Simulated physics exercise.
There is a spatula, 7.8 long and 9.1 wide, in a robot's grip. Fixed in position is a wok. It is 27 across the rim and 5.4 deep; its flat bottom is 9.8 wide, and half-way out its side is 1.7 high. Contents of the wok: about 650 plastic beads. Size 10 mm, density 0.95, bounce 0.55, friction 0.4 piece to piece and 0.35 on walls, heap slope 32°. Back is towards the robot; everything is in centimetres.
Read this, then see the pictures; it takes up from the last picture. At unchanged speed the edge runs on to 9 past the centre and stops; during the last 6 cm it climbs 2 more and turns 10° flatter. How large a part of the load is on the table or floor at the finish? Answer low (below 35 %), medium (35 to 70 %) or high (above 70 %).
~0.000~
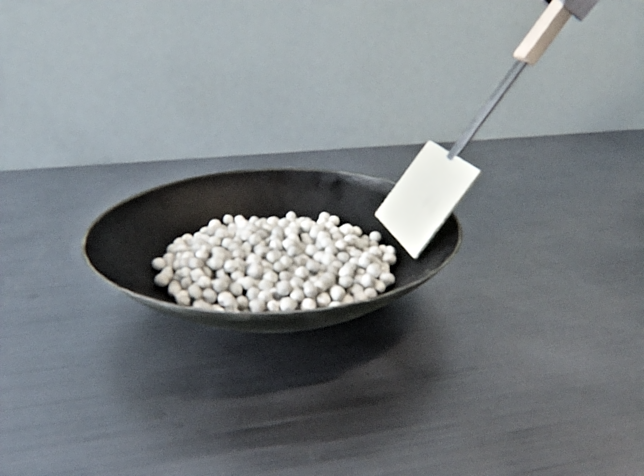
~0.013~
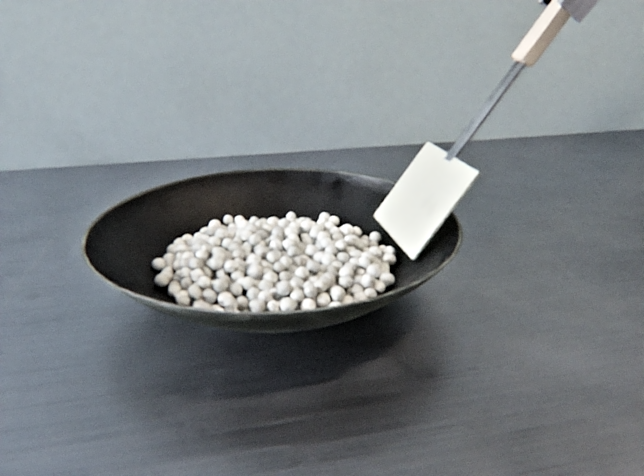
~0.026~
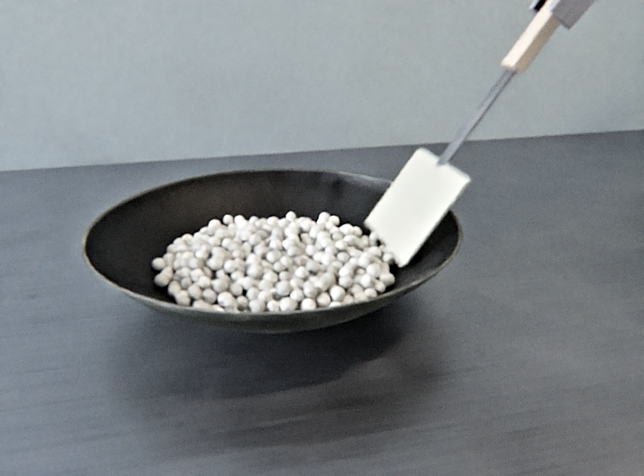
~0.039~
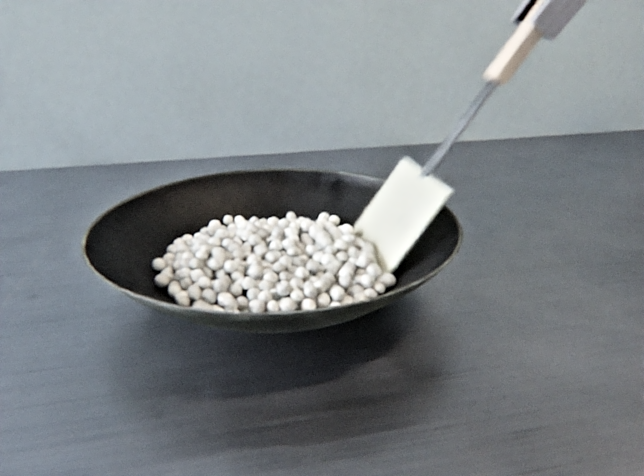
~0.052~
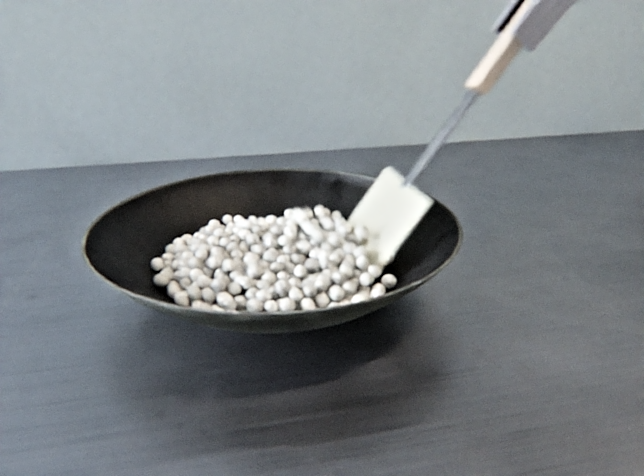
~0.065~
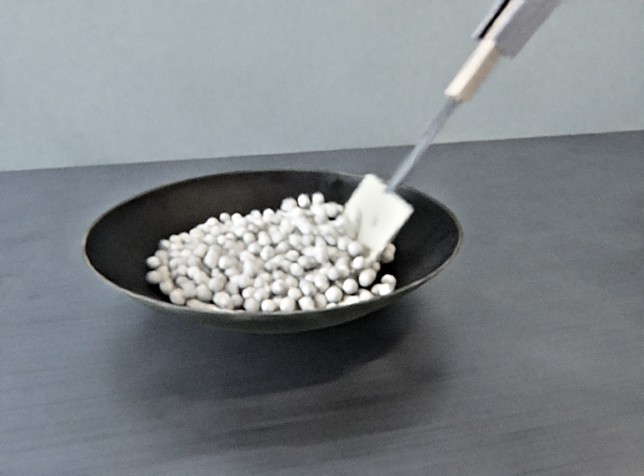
Medium.
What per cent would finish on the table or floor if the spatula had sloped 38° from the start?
My guess is close to 45 per cent.
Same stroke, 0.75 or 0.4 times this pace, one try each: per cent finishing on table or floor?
Near 35 and near 20 percent respectively.
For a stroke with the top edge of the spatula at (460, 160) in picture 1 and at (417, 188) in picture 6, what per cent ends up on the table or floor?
Some 35 percent ends up on the table or floor.
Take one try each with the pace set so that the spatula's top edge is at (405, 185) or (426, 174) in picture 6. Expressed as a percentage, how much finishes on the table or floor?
Around 40 per cent, then around 20 per cent.
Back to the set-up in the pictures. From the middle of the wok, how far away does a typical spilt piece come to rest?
It's around 36 cm.
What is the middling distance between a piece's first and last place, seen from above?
Level distance of around 9 cm.
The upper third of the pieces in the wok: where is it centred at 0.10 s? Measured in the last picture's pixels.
At about (252, 242).
After 0.10 s, sloping 54°, highest piece 9 above the table; 651 in the wok.
After 0.14 s, sloping 51°, highest piece 11 above the table; 648 in the wok, 3 on the blade or in flight.
After 0.36 s, sloping 44°, highest piece 13 above the table; 350 in the wok, 137 on the table or floor, 164 on the blade or in flight.
After 1.41 s, sloping 44°, highest piece 4 above the table; 350 in the wok, 301 on the table or floor.
At rest, 350 in the wok, 301 on the table or floor. That is 46 % on the table or floor.
